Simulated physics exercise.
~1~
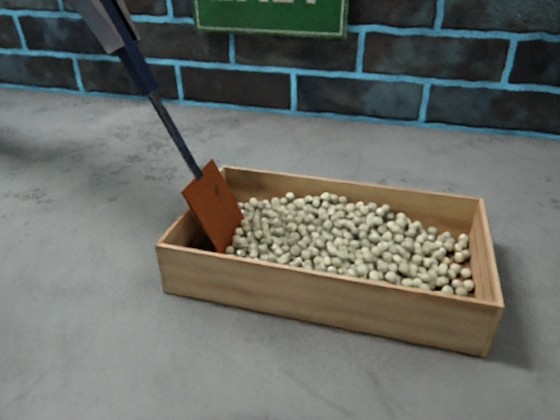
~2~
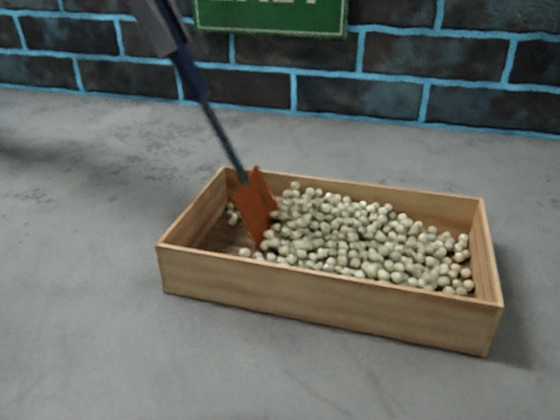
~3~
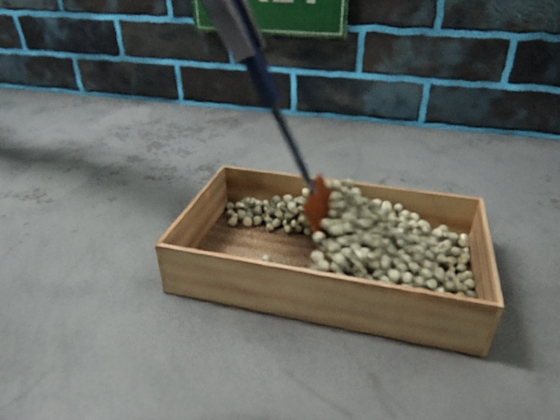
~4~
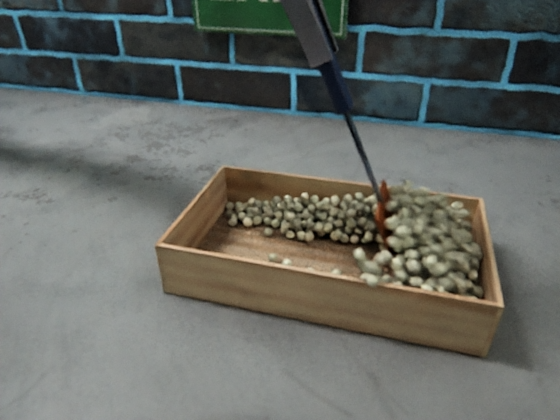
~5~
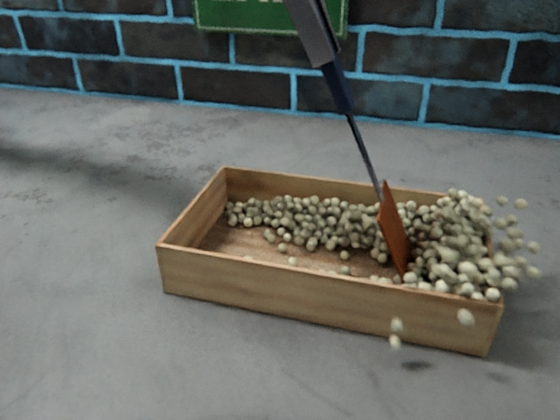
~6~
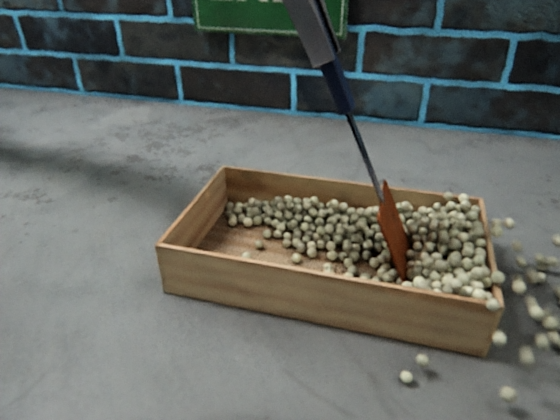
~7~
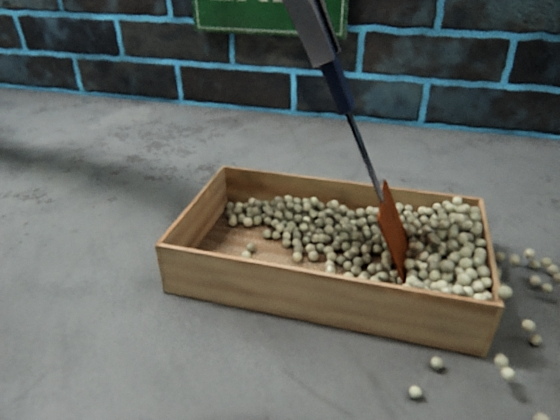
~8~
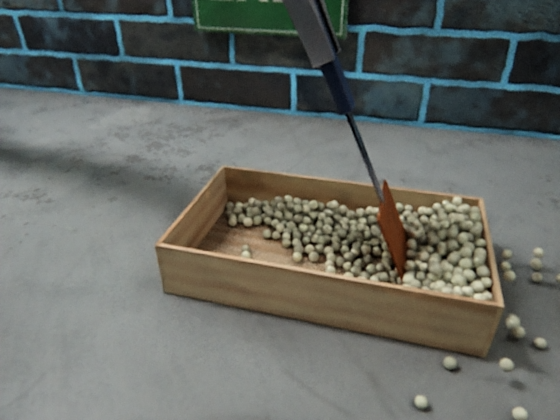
A shallow wooden tray heaped with small, pale greenish beads sits on a grey surface, seen from slightly above, with a dark brick wall with blue joints and part of a green sign behind it. An orange-brown paddle on a dark handle reaches in from above at the tray's left end. It sweeps to the right, piling beads ahead of it and baring some of the wooden bottom. The paddle stops toward the right end, and beads surge over the rim and scatter. Finally, the paddle stands still among the beads, most still inside, with some lying on the surface at right.
